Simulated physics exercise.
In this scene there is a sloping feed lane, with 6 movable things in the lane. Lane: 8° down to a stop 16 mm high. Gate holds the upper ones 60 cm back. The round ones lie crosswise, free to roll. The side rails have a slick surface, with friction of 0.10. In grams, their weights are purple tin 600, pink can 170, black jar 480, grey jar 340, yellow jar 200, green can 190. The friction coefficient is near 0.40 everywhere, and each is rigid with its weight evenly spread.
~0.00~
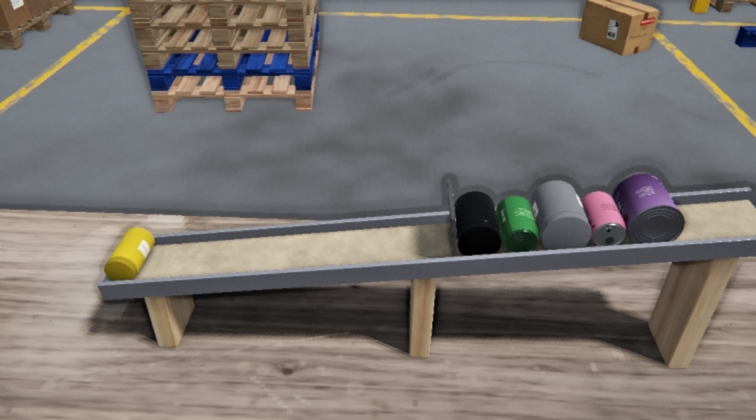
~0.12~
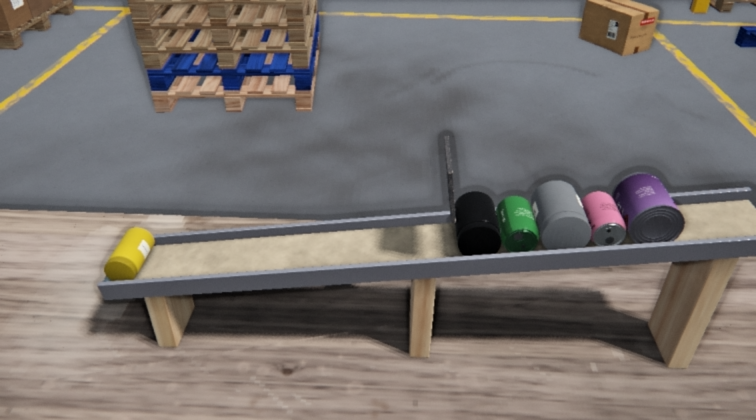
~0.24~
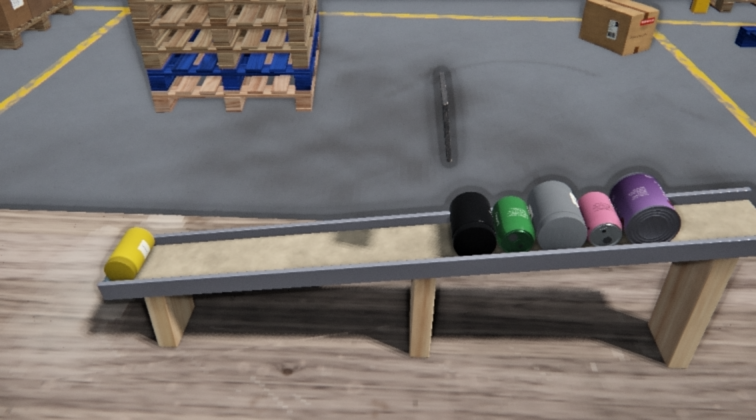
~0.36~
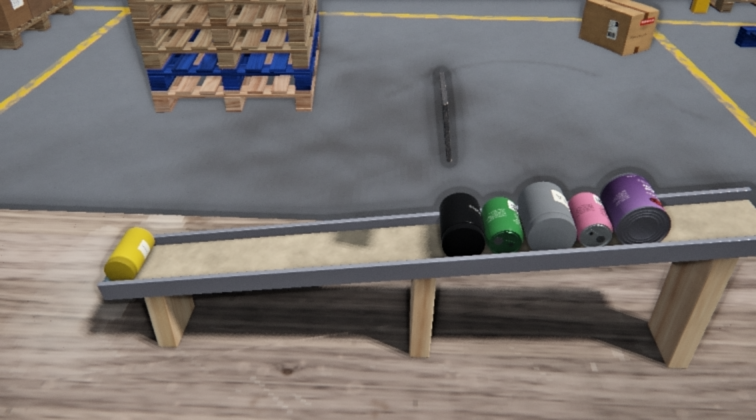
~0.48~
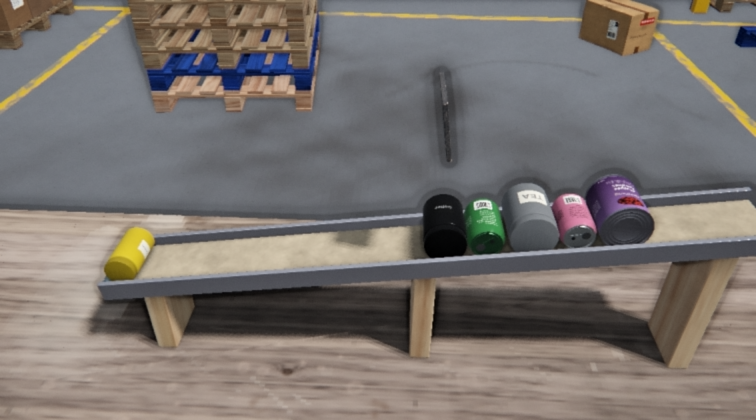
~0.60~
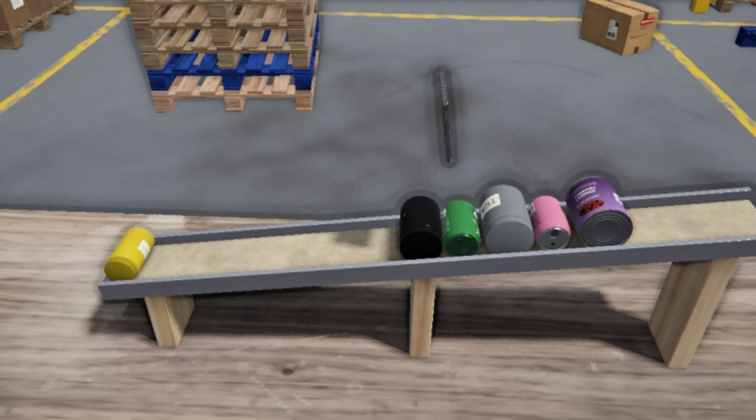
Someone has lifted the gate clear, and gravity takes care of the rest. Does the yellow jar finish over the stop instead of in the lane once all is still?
Yes, it ends up over the stop.
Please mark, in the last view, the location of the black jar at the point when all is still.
Look near (127, 250) and you'll find it.
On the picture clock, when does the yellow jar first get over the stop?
1.5 s or so.
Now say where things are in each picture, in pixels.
The first picture shows gate shut; yellow jar (130, 255); purple tin (647, 209).
The second picture shows black jar (477, 225); grey jar (560, 217).
The third picture shows leader 65 cm from the stop; green can (513, 225); purple tin (643, 210).
The fourth picture shows leader 63 cm from the stop; pink can (589, 220); black jar (461, 226).
The fifth picture shows leader 60 cm from the stop; black jar (444, 228); grey jar (529, 219).
The sixth picture shows leader 56 cm from the stop; yellow jar (130, 255); purple tin (598, 213).
By 0.80 s, leader 46 cm from the stop; yellow jar near (130, 255).
By 1.10 s, leader 25 cm from the stop; yellow jar near (130, 255).
By 1.30 s, leader 7 cm from the stop; yellow jar near (130, 255).
By 1.50 s, leader 1 cm from the stop; yellow jar now over the stop.
When it is over (2.1 s), over the stop, yellow jar; the other 5 in the lane.
